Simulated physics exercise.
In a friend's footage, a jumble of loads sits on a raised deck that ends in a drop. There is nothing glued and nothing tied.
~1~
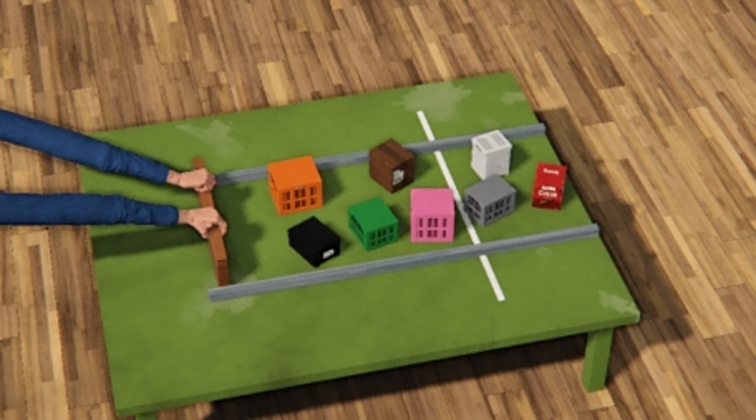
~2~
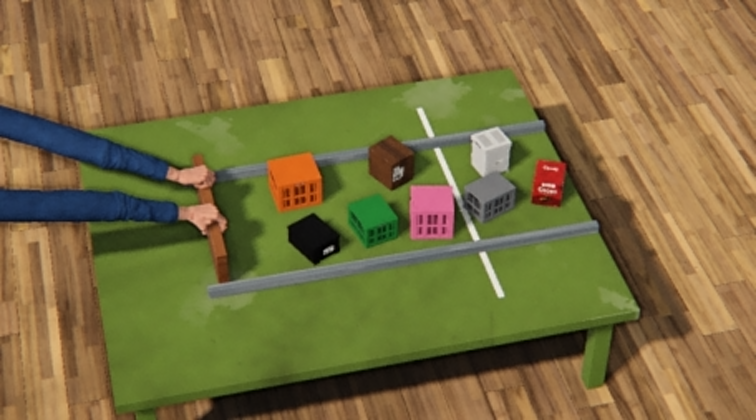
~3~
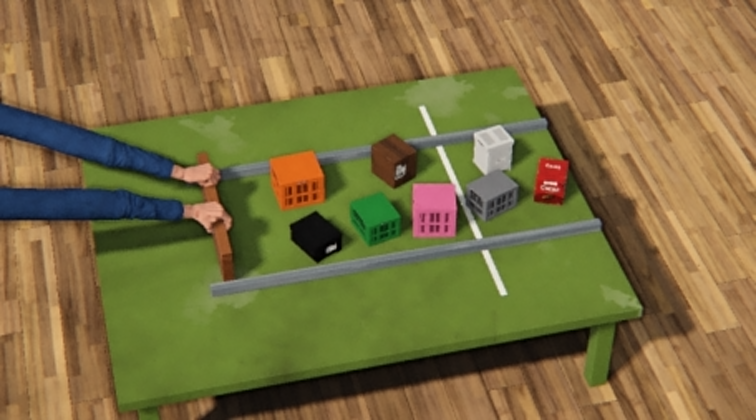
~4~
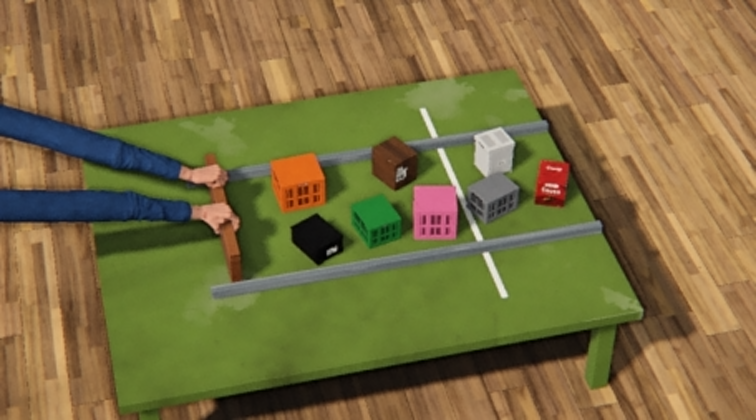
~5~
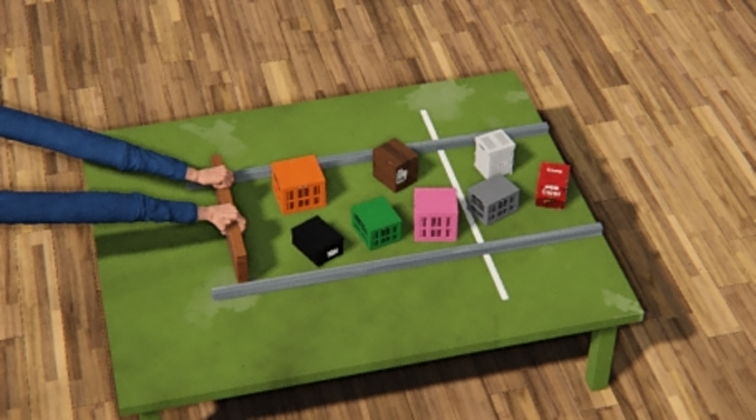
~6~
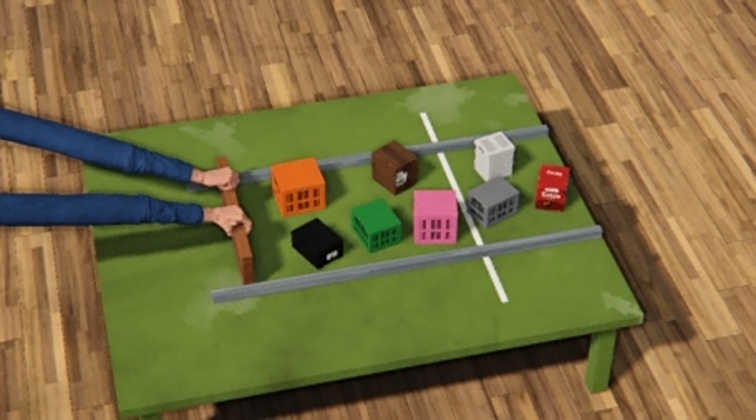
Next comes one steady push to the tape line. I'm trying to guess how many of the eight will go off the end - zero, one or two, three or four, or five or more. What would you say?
I would say one or two.
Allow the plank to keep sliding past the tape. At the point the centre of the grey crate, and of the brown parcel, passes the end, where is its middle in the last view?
Around (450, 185), then around (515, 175).
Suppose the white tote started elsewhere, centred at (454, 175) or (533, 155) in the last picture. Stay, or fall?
Well, it remains the first time and remains the second time.
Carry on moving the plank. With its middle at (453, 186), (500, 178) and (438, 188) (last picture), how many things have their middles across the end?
Counts per position: 2 / 4 / 1.
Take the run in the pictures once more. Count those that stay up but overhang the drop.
0.
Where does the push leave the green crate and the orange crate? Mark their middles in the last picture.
Final pixels, roughly: (518, 204) for the first, (471, 160) for the other.
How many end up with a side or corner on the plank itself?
2 touch it.
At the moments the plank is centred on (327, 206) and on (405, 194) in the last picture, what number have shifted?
First 3, then 7.
Soon after, none off yet; red box at rest near (552, 188); white tote at rest near (494, 158); grey crate at rest near (493, 202).
Then, none off yet; red box at rest near (552, 188); white tote at rest near (494, 158); grey crate moved a little near (498, 201).
Further on, none off yet; red box moved about its own width near (582, 183); white tote moved a little near (498, 158); grey crate moved about its own width near (550, 193).
By the end, the number that fall off is one or two; fallen, grey crate and red box.
